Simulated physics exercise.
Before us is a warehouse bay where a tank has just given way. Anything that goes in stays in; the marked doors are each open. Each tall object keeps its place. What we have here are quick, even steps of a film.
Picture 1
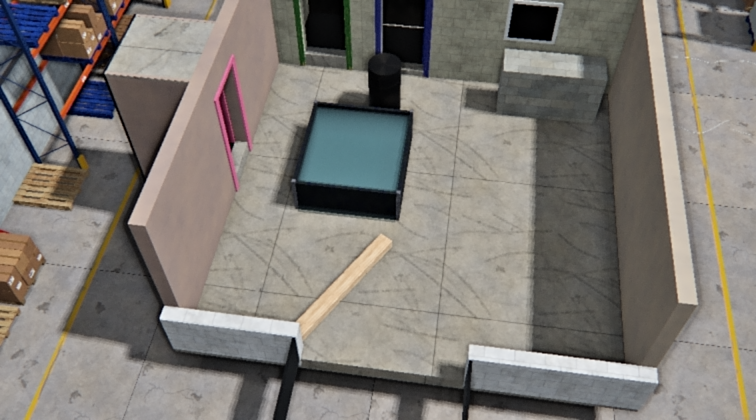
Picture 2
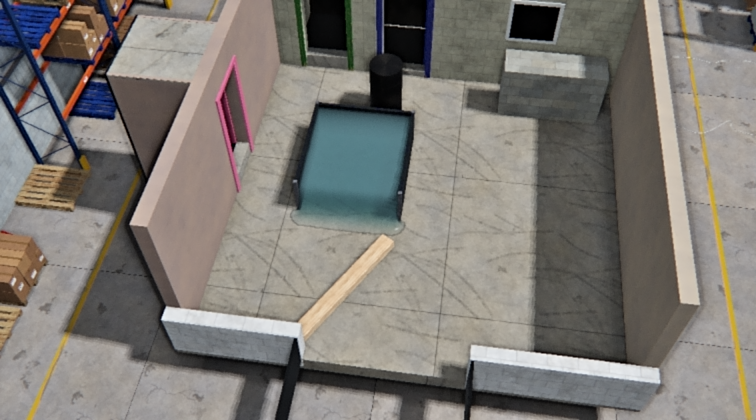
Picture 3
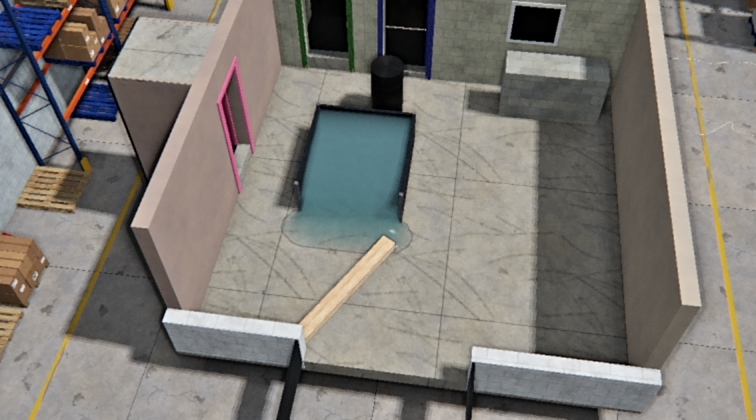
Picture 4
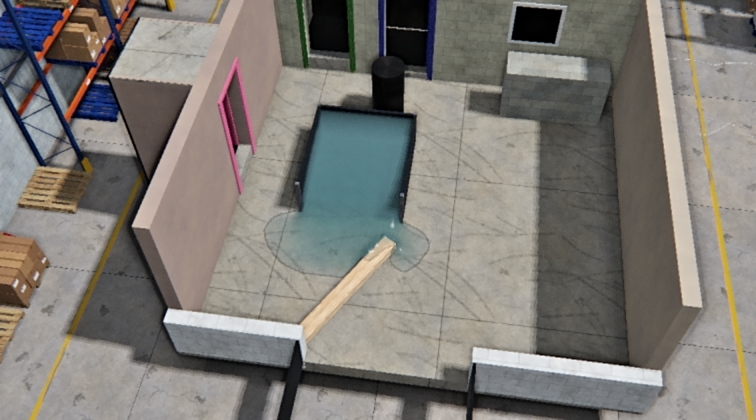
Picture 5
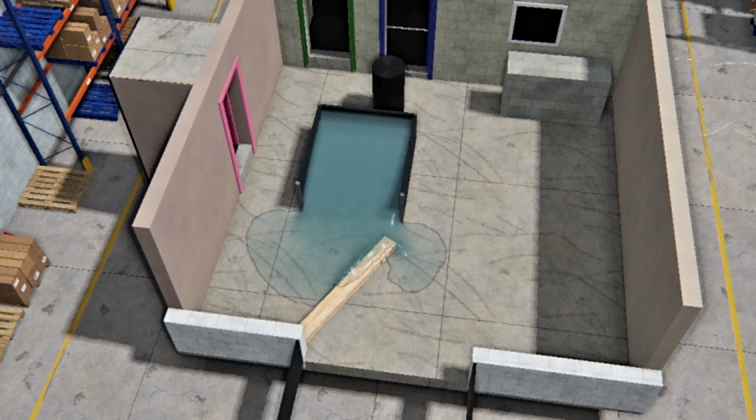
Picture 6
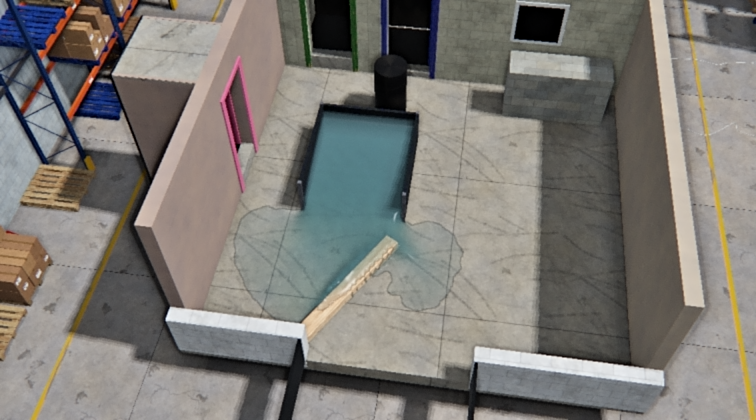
Water pouring from the open front of a dark tank, spreading across a concrete floor and around a wooden beam.
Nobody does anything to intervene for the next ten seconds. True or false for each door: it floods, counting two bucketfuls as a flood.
Pink door - false; green door - false; blue door - false.
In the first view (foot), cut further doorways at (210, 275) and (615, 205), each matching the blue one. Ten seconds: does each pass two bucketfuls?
First tops the limit, then falls short.
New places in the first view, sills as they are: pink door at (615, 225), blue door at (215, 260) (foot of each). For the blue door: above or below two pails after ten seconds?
Lab note - blue door: Over the limit.
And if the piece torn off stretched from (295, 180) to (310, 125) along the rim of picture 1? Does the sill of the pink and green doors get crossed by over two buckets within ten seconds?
So the pink door gets past the limit, and the green door stays beneath it.
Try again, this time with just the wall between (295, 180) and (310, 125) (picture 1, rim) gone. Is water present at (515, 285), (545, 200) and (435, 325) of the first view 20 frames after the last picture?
Point one not reached; point two not reached; point three reached.
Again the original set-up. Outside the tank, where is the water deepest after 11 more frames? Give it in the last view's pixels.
Close to (196, 331), I'd say.
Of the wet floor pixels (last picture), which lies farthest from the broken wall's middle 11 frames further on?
About at (576, 382).
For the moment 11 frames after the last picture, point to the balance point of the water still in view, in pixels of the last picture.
I'd put it at around (327, 250).
A moment on, water covers 30 % of the floor; the pink door not reached, the green door not reached, the blue door not reached.
Next, water covers 40 % of the floor; the pink door not reached, the green door not reached, the blue door not reached.
Then, water covers 50 % of the floor; the pink door wet at the sill, nothing in, the green door not reached, the blue door not reached.
Later, water covers 60 % of the floor; the pink door wet at the sill, nothing in, the green door wet at the sill, nothing in, the blue door wet at the sill, nothing in.
In the end, water covers 85 % of the floor; the pink door wet at the sill, nothing in, the green door wet at the sill, nothing in, the blue door wet at the sill, nothing in.
